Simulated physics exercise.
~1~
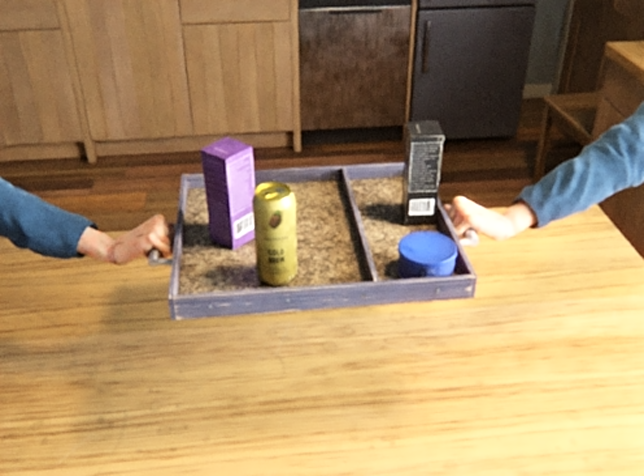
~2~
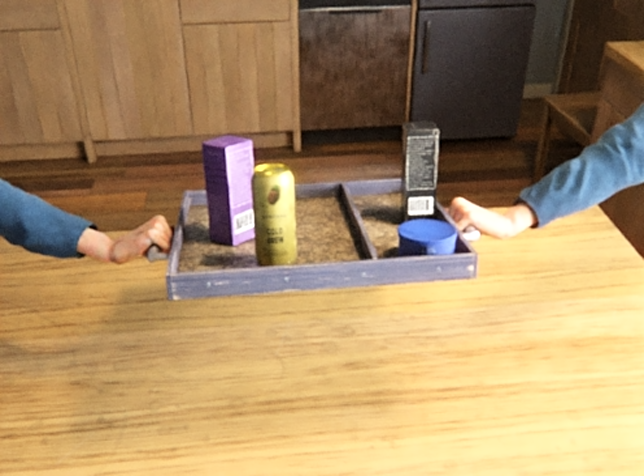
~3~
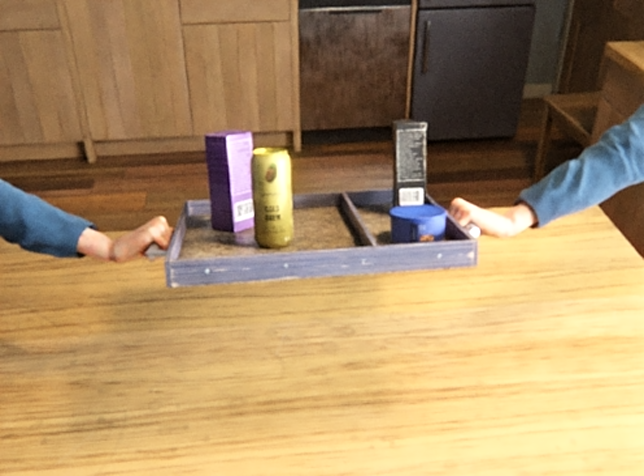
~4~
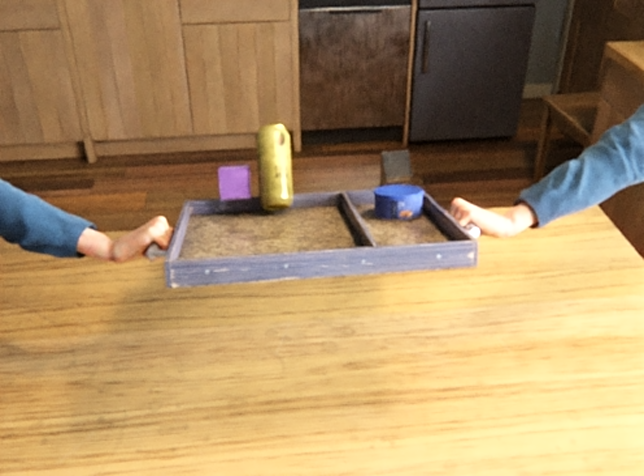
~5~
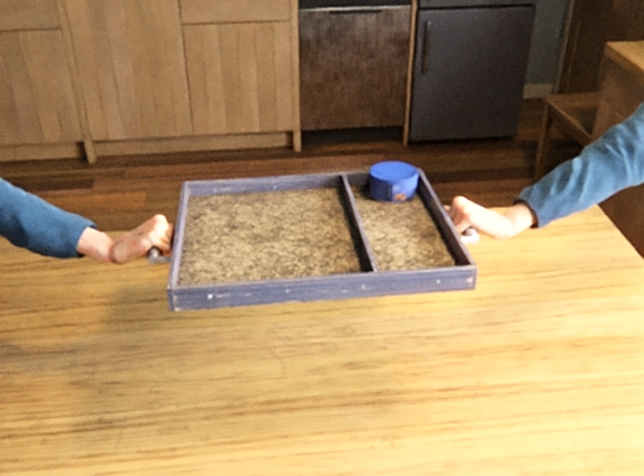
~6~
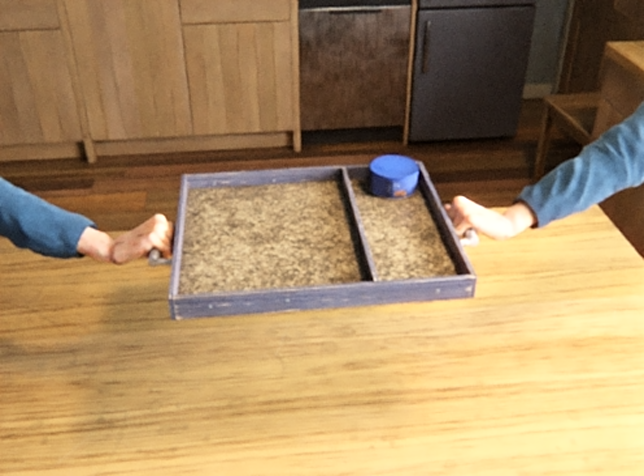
A tray held by two hands tips backward, dropping everything but a blue tub, then levels.
